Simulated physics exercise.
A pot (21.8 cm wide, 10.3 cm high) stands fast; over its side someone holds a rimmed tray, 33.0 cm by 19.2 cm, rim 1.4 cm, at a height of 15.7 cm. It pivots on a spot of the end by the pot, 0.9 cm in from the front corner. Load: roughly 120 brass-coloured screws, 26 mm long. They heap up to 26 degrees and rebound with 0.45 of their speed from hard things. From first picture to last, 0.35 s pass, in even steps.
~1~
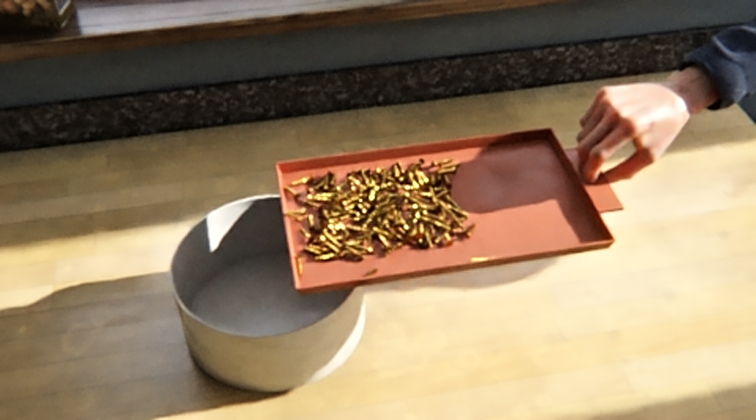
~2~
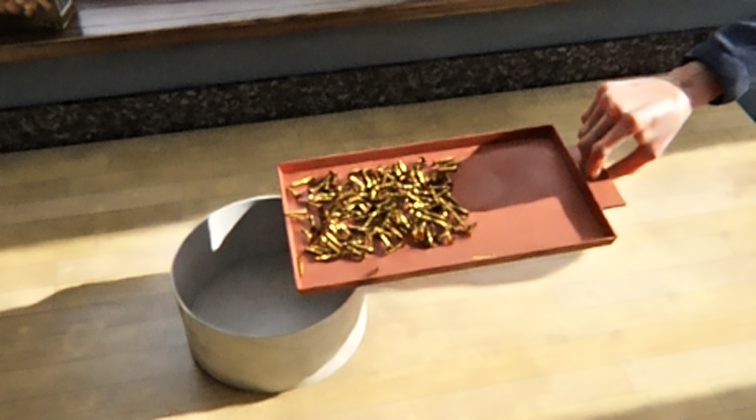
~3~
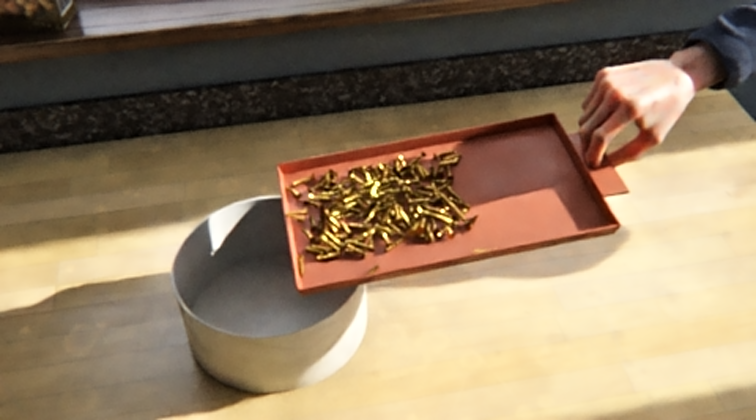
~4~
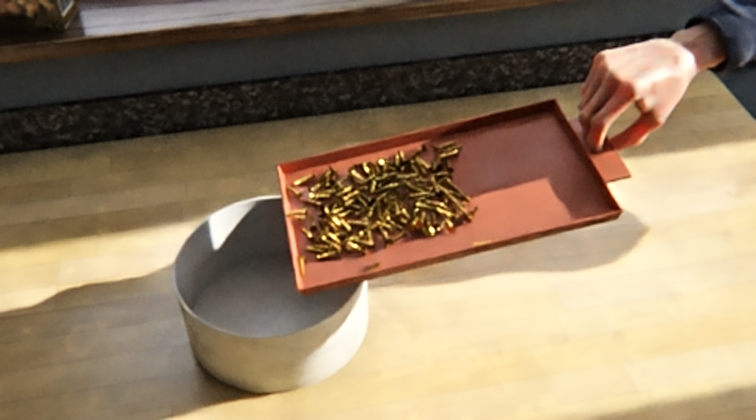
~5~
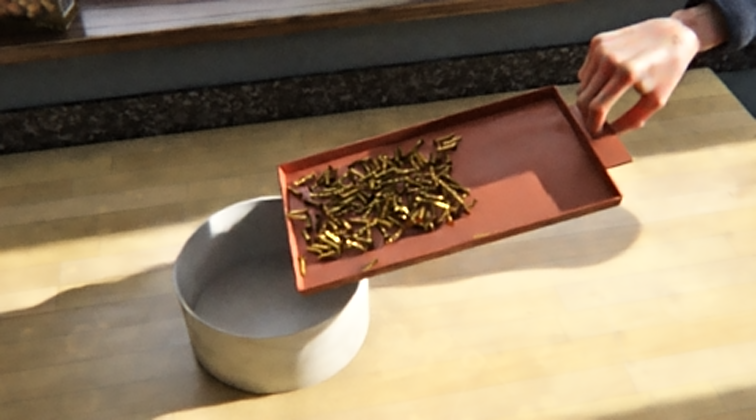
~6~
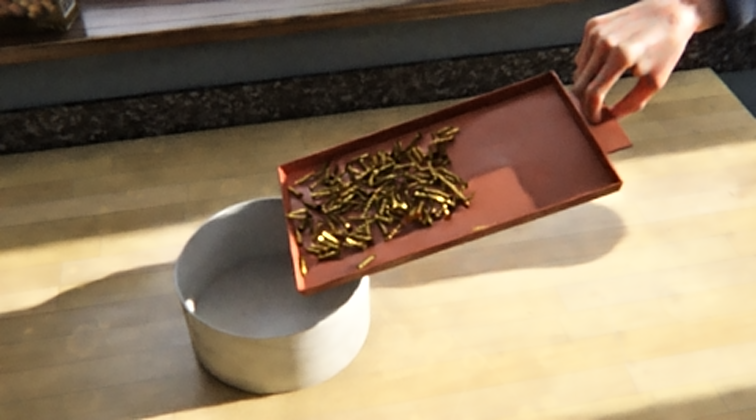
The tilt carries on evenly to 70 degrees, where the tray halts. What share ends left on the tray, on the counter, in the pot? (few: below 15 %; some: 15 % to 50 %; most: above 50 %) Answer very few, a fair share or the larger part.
Tray a fair share, counter very few, pot the larger part.
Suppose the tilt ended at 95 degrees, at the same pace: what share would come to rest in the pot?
It would be near 100 per cent.
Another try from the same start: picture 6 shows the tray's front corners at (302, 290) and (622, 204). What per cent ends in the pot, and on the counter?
Pot 15, counter 75.
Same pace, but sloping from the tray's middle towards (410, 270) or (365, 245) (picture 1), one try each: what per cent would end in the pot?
About 0 and 55 per cent.
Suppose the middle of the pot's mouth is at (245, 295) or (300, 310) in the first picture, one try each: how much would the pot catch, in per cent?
Some 65 and 45 per cent.
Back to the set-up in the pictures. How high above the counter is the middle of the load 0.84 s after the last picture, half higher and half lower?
About 18 cm.
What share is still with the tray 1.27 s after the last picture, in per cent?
About 55 per cent.
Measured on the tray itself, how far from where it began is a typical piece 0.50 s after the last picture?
Roughly 6 cm.
Then, 0.50 s after the last picture, tilt 41 degrees; the tray holds 100 %, the pot 0 %.
Then, 0.84 s after the last picture, tilt 59 degrees; the tray holds 95 %, the pot 5 %.
Then, 1.27 s after the last picture, tilt 70 degrees; the tray holds 55 %, the pot 35 %.
In the end, tray 25 %, counter 0 %, pot 75 %.
